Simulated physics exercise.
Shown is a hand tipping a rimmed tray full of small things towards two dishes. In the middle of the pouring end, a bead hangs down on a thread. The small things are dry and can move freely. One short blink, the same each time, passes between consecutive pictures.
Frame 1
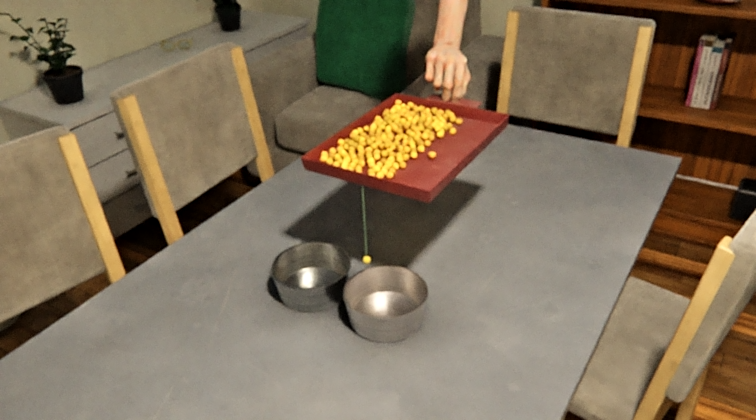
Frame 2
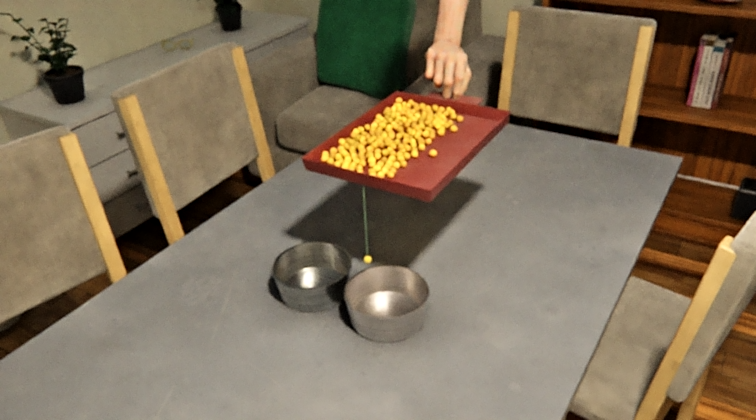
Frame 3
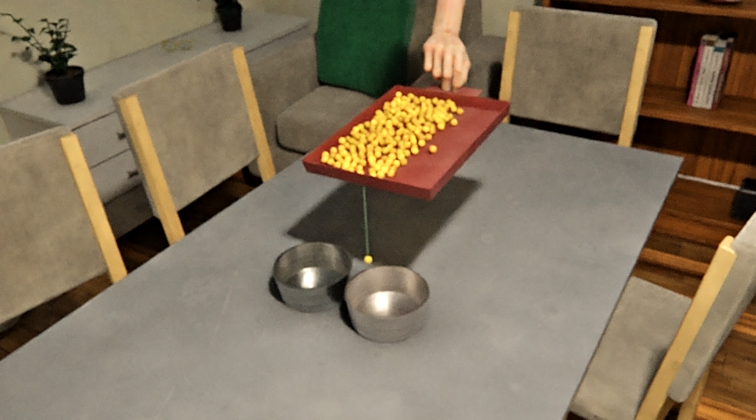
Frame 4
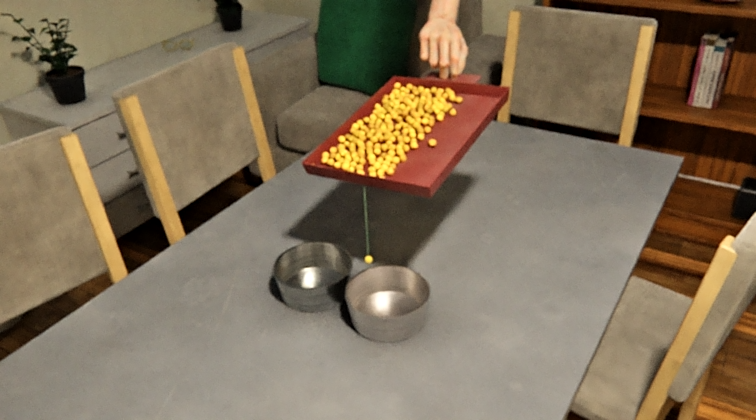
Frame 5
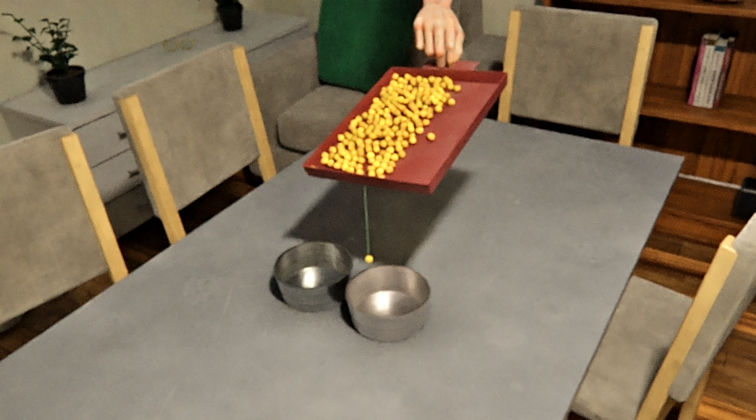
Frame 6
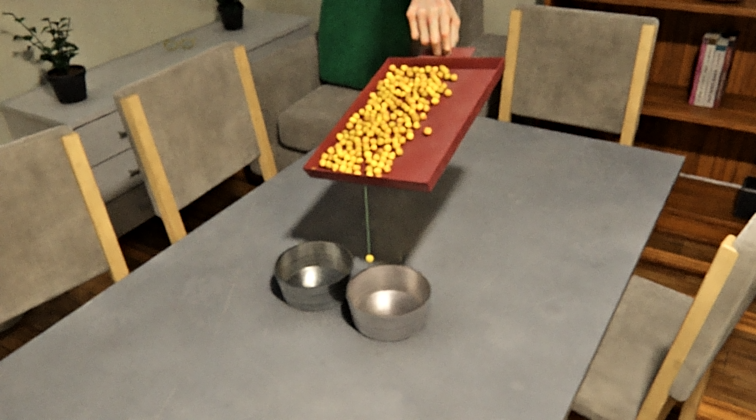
A hand held a red tray of yellow puffed balls above two metal dishes on a gray table, then gradually raised its far end, tilting it toward the left front corner as the balls barely shifted.
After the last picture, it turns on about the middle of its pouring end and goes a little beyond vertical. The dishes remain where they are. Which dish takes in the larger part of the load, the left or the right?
The left dish.
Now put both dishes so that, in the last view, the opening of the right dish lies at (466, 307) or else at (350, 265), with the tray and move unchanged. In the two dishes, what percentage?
In order: 0 per cent and 70 per cent.
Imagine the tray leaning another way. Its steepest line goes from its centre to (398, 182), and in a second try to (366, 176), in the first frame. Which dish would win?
For the first heading it's the dish at right, and for the second it's the dish at left.
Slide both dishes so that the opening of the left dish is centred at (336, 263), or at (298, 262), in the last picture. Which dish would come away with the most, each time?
Case one: The dish at left. Case two: The dish at left.
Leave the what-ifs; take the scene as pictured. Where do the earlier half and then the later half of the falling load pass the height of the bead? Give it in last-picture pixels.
Around (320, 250) first; around (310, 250) second.
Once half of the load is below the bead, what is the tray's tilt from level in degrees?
I'd put it at about 115 degrees.
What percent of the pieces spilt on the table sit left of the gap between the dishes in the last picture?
It works out at some 90 percent.
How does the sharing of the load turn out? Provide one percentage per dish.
For the left dish some 70 %, for the right dish some 0 %.
Shortly afterwards, tray tipped steeply; the whole lot on the tray.
Next, tray tipped past a quarter turn; all but a few on the tray; only a few in the air.
Some moments later, tray tipped past a quarter turn; the bulk in the left dish; near a quarter outside both.
In the end, tray tipped past a quarter turn; none at all in the right dish; the bulk in the left dish; near a quarter outside both.
